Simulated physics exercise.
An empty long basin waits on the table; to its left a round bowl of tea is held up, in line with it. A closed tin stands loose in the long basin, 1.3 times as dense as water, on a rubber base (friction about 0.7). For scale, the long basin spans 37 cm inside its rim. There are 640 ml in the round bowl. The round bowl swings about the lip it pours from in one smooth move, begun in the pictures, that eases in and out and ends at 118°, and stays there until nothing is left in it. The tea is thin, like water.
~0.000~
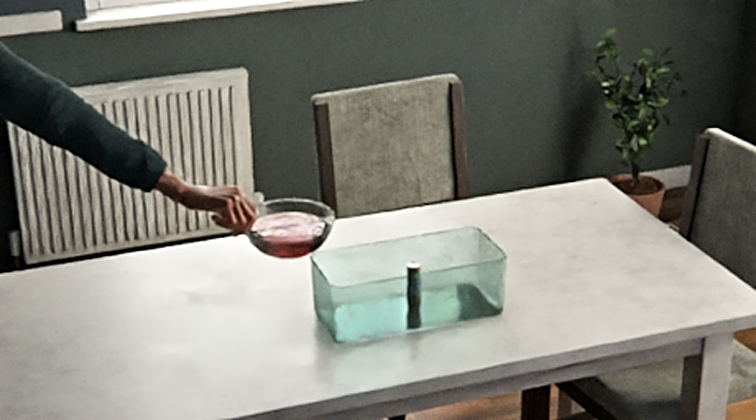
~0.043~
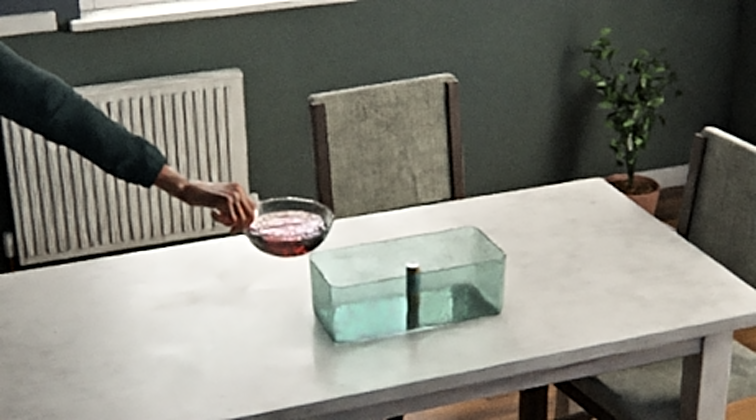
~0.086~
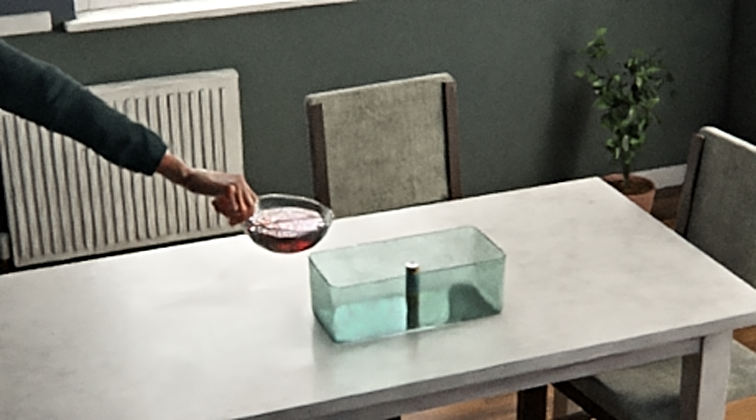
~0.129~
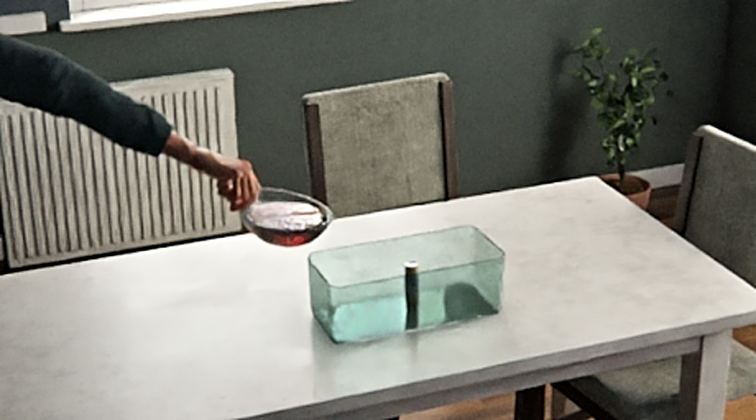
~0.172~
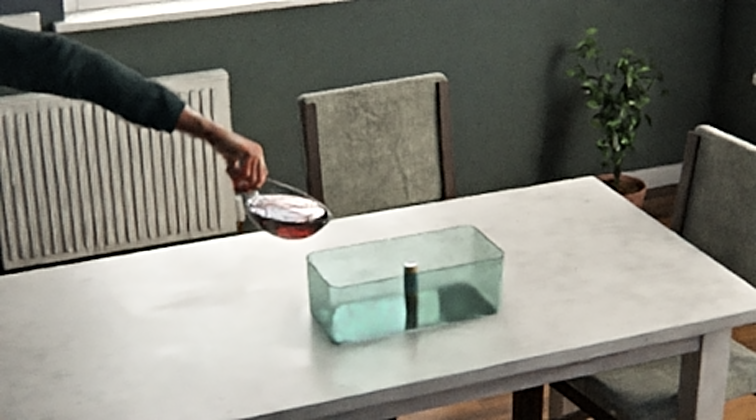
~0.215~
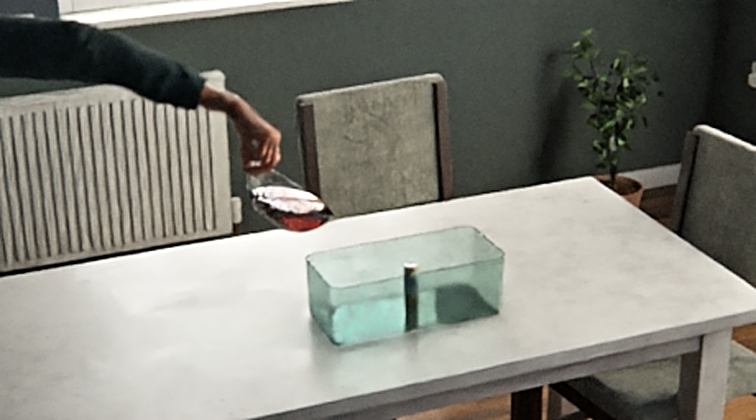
A hand holds a clear round bowl of reddish tea level, left of a long glass basin with a small dark tin standing inside, on a pale table. The bowl then tilts steadily rightward, its far side rising as the hand lifts, until it leans steeply with the tea at its lower lip.
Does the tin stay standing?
The tin topples.
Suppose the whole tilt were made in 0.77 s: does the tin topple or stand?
Then it topples.
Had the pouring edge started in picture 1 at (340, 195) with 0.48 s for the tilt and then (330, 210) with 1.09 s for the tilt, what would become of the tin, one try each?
First it falls; then it remains upright.
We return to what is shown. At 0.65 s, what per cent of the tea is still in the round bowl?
Some 0 per cent.
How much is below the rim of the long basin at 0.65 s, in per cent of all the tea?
About 100 per cent.
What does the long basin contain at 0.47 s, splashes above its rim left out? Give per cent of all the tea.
Some 14 per cent.
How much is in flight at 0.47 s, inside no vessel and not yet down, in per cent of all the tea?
Near 80 in a hundred.
By 0.47 s the tilt is 111° and 7 per cent is still to pour; the tin stands where it began.
By 0.65 s the tilt is 118° and 0 per cent is still to pour; the tin leans 12°.
By 0.84 s the tilt is 118° and 0 per cent is still to pour; the tin leans 21°.
By 1.05 s the tilt is 118° and 0 per cent is still to pour; the tin leans 42°.
At rest the tin lies on its side.
